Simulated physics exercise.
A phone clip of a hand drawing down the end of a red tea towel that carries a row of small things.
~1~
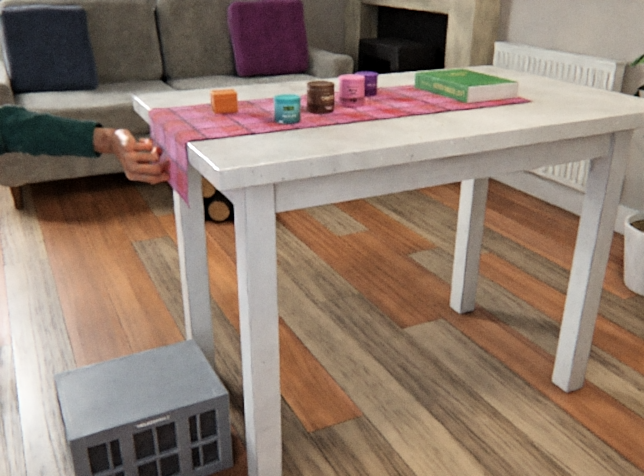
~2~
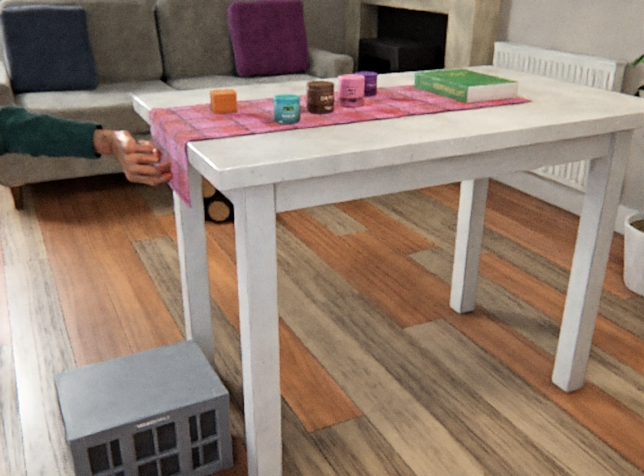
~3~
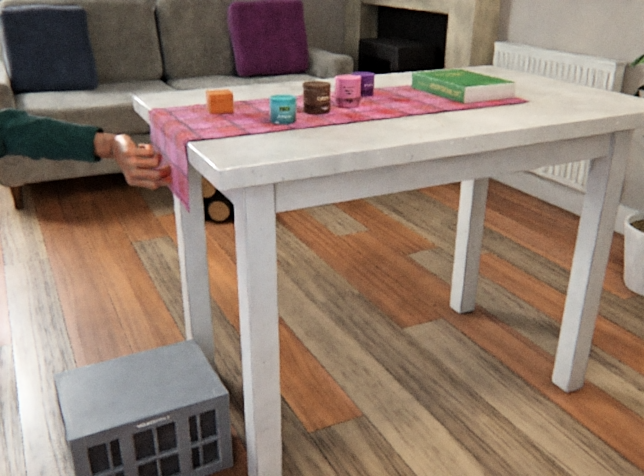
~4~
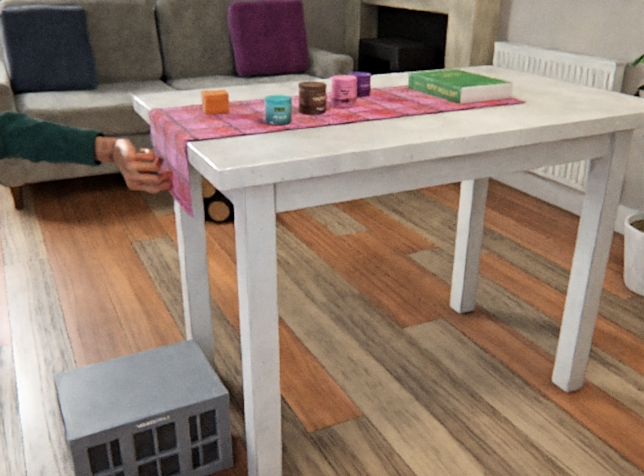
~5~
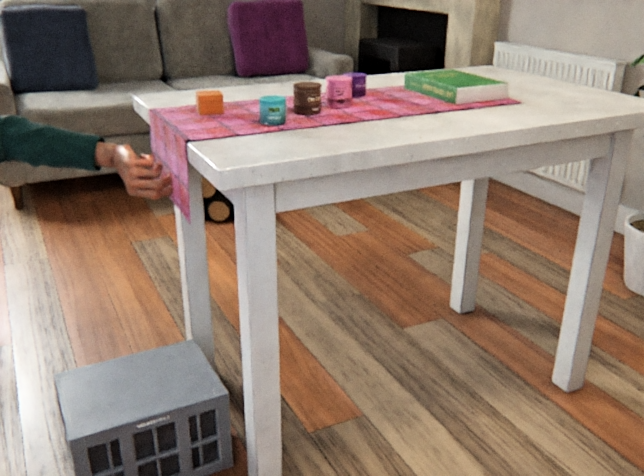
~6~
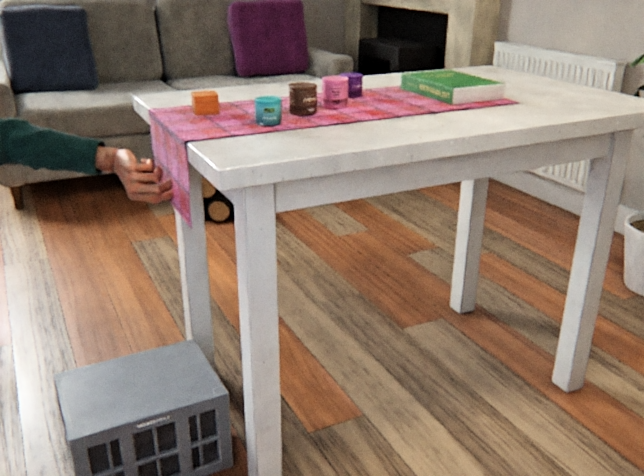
A hand slowly draws a red cloth and its small items slightly left along a white table.
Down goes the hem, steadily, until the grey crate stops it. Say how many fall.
The count of fallen things is four.
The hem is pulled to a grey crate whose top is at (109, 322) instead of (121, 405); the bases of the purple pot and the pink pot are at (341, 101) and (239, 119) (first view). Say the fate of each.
The purple pot stays on; the pink pot comes down.
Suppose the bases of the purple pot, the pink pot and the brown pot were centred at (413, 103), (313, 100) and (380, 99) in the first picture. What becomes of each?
The purple pot does not fall, the pink pot falls, the brown pot holds on.
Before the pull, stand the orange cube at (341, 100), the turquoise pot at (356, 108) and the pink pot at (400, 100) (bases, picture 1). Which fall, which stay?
The orange cube goes over, the turquoise pot goes over, the pink pot keeps its place on top.
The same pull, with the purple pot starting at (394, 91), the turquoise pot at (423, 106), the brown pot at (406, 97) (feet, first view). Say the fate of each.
The purple pot stays on; the turquoise pot stays on; the brown pot remains up.
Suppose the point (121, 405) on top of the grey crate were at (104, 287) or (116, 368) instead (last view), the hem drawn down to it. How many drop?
Then 1 and 3.
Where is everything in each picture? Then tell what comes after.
In the first picture, hem (190, 208); orange cube (224, 91); turquoise pot (287, 96); brown pot (321, 83); pink pot (352, 77); purple pot (366, 73); top of the crate (121, 405).
In the second picture, hem (192, 209); orange cube (223, 91).
In the third picture, hem (190, 213); turquoise pot (283, 97).
In the fourth picture, hem (193, 218); brown pot (312, 84); top of the crate (121, 405).
In the fifth picture, hem (190, 224); pink pot (339, 78).
In the sixth picture, hem (192, 228); orange cube (205, 93); turquoise pot (268, 98); brown pot (303, 85); pink pot (335, 78); purple pot (351, 75).
Early on, hem near (175, 262); orange cube gone.
Midway, hem near (179, 331); orange cube, turquoise pot and brown pot gone.
Finally, hem on the crate; orange cube, turquoise pot, brown pot and pink pot gone. It carries off four.
